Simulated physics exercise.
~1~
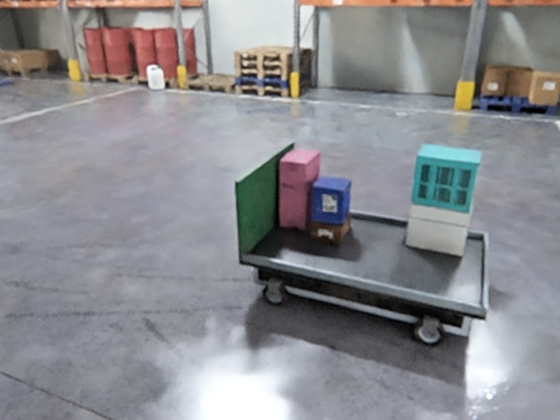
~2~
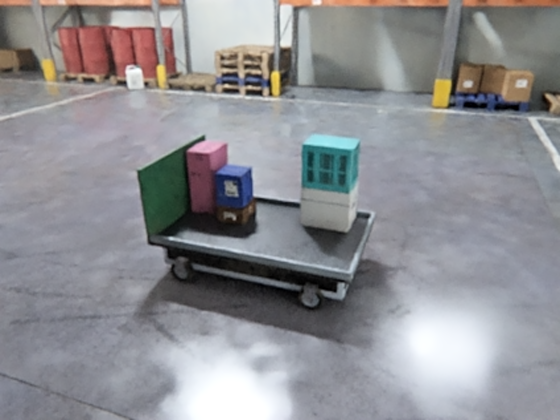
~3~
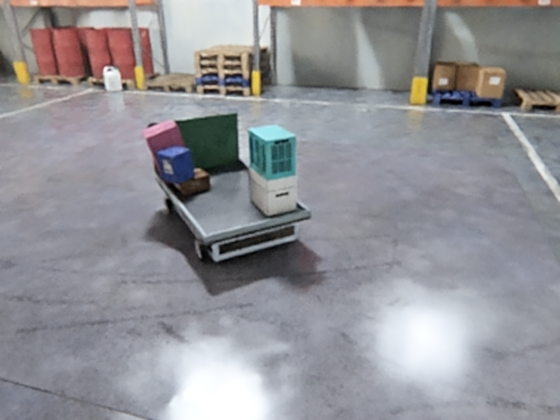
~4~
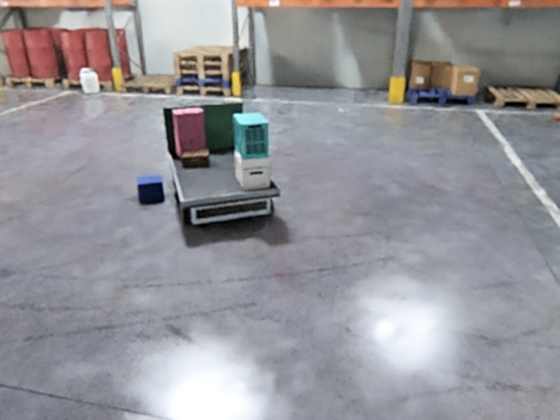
A flat cart with a green board at its front rolls leftward across a shiny warehouse floor, carrying a pink box, a blue parcel on a brown one, and a turquoise crate stacked on a white box. It then swings into a curve, turning its board toward the far racks. As it turns, the pink box and blue parcel tilt toward the left edge. The blue parcel drops off the deck and lands on the floor to the left. At the end, the pink box stands out of its original place beside the shifted brown parcel, while the turquoise crate remains stacked on the white one.
